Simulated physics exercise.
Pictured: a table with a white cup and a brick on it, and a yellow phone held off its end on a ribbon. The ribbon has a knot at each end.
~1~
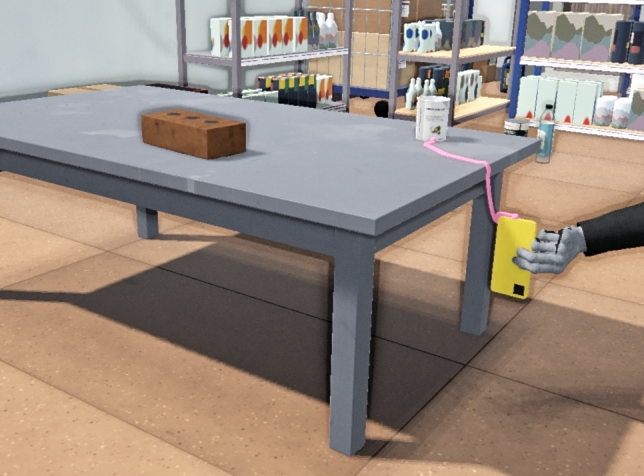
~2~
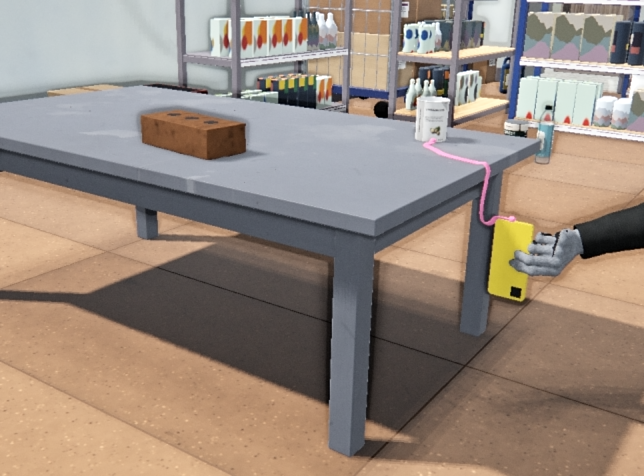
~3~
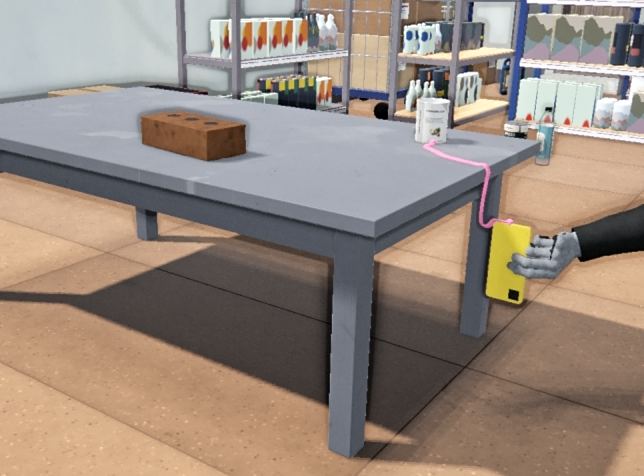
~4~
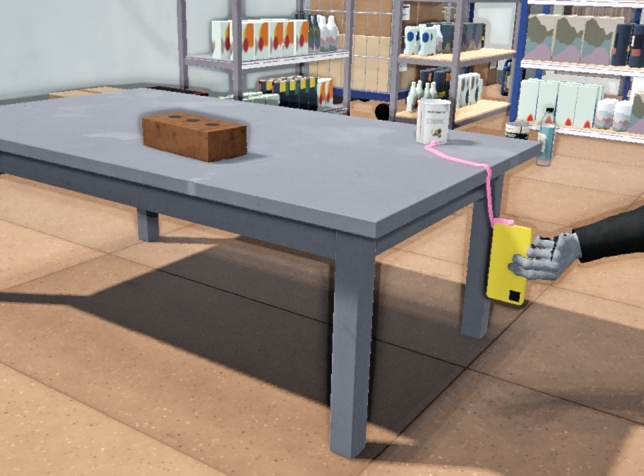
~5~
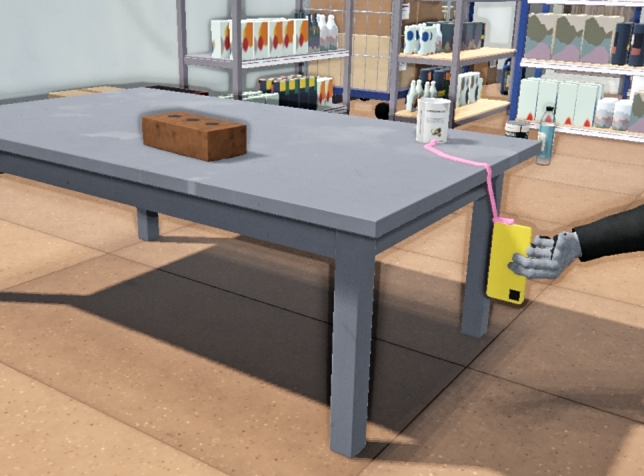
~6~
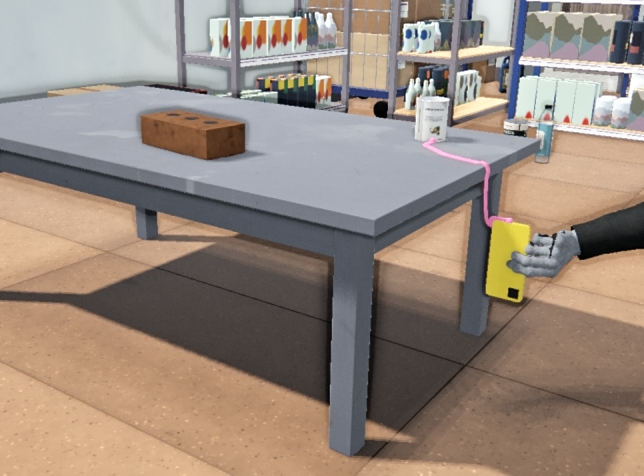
At first, a gloved hand at the right holds a yellow phone beside the end of a gray table, with a pink ribbon running up to a white cup near the edge. The phone shifts very slightly down, then stays nearly still, while the cup and the brick stay in place.
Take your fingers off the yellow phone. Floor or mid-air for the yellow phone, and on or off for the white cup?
The yellow phone goes all the way down; the white cup is yanked off.
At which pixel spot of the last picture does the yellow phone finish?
I'd put it close to (517, 384).
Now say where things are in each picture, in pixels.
The first frame shows yellow phone (513, 257); brick (192, 118); white cup (434, 99).
The second frame shows yellow phone (511, 260).
The third frame shows yellow phone (508, 262).
The fourth frame shows yellow phone (509, 264); ribbon through (438, 153) (474, 164).
The fifth frame shows yellow phone (509, 263); ribbon through (438, 152) (474, 163).
The sixth frame shows yellow phone (508, 261); brick (192, 119); white cup (433, 99); ribbon tied to the cup, with little slack.
Then, 0.30 s past the final frame, phone on the floor near (497, 365); brick still; cup tugged along near (470, 127).
Then, 0.58 s past the final frame, phone on the floor near (517, 384); brick still; cup down on the floor.
When it is over, phone on the floor near (517, 384); brick still; cup down on the floor. The yellow phone lands on the floor and the white cup follows it down.
